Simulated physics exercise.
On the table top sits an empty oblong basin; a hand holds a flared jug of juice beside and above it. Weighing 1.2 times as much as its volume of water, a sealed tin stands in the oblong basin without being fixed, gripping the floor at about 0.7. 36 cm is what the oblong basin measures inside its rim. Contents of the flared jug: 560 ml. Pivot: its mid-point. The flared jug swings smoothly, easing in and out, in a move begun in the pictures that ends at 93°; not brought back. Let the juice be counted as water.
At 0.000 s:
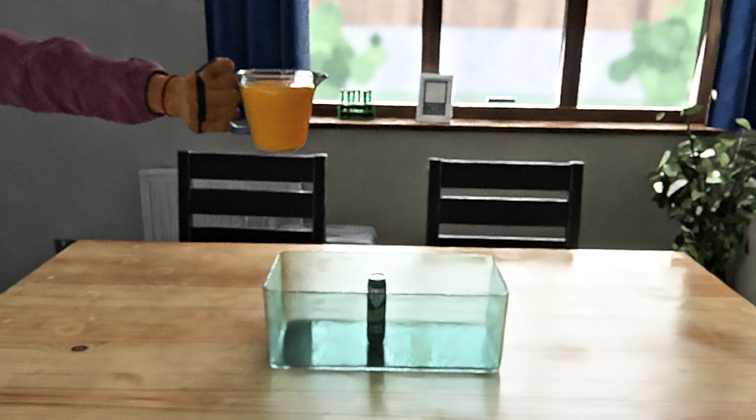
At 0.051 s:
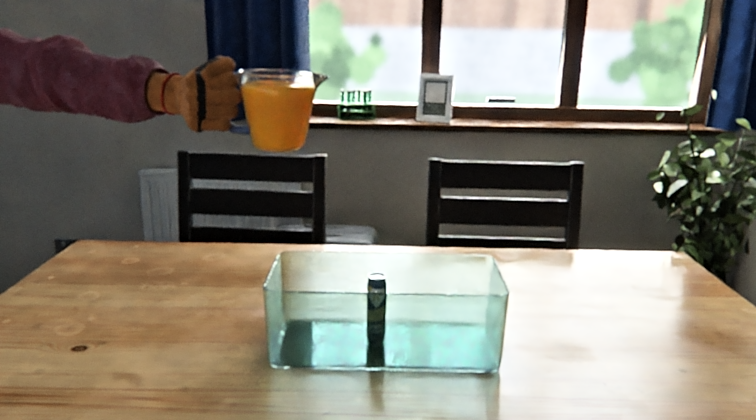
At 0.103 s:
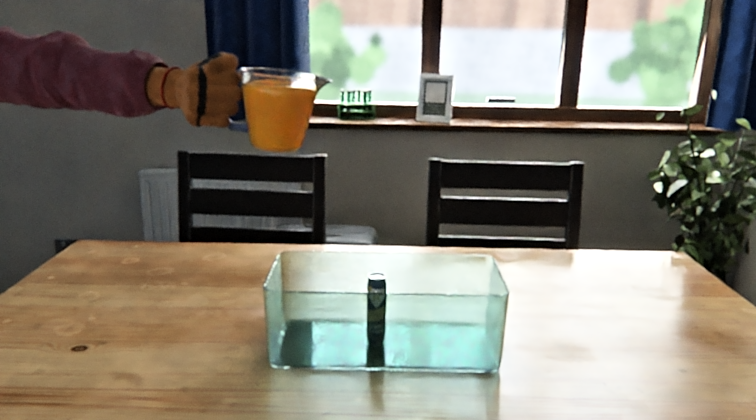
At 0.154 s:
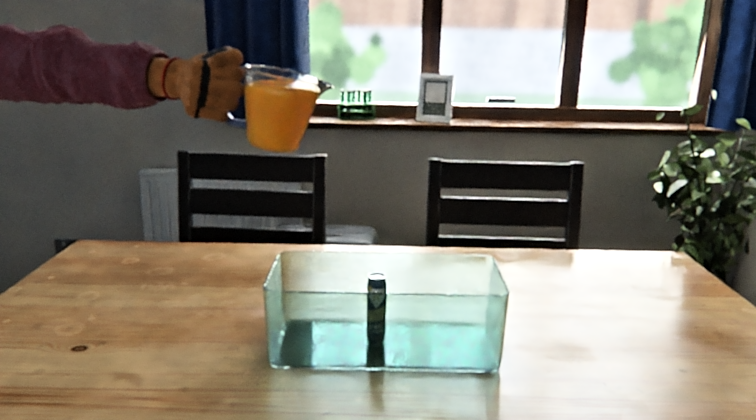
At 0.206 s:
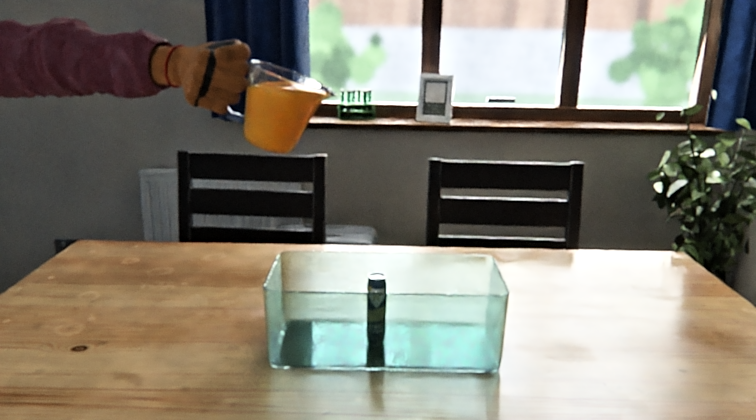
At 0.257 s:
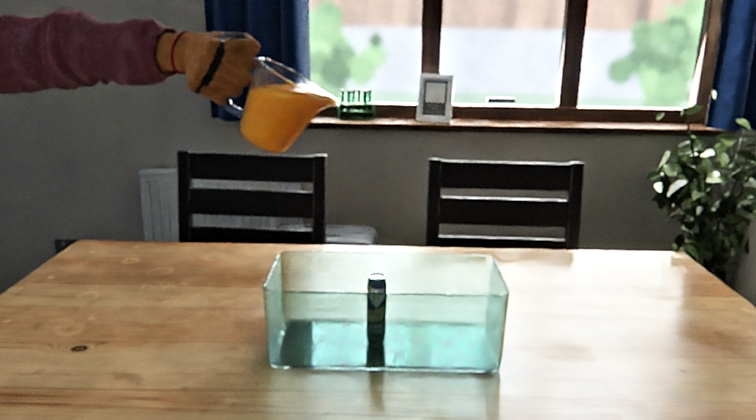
Above a clear basin on a wooden table, a gloved hand smoothly tilts a jug of orange juice rightward.
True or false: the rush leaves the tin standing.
True.
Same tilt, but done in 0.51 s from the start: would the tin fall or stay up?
The tin keeps standing.
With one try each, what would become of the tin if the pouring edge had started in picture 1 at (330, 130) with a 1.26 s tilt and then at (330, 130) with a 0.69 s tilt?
Try 1: Tipped over; try 2: Tipped over.
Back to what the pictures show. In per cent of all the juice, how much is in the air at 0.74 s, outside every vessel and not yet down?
Roughly 30 per cent.
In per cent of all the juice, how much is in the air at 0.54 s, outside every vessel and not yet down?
Around 40 percent.
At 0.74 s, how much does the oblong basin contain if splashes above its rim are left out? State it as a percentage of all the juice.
Around 56 per cent of the whole.
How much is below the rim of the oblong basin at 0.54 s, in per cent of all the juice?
7 %, give or take.
After 0.54 s the tilt is 82° and 53 per cent is still to pour; the tin stands where it began.
After 0.74 s the tilt is 93° and 13 per cent is still to pour; the tin stands where it began.
After 0.96 s the tilt is 93° and 2 per cent is still to pour; the tin stands where it began.
After 1.19 s the tilt is 93° and 0 per cent is still to pour; the tin stands where it began.
In the end the tin stands where it began.
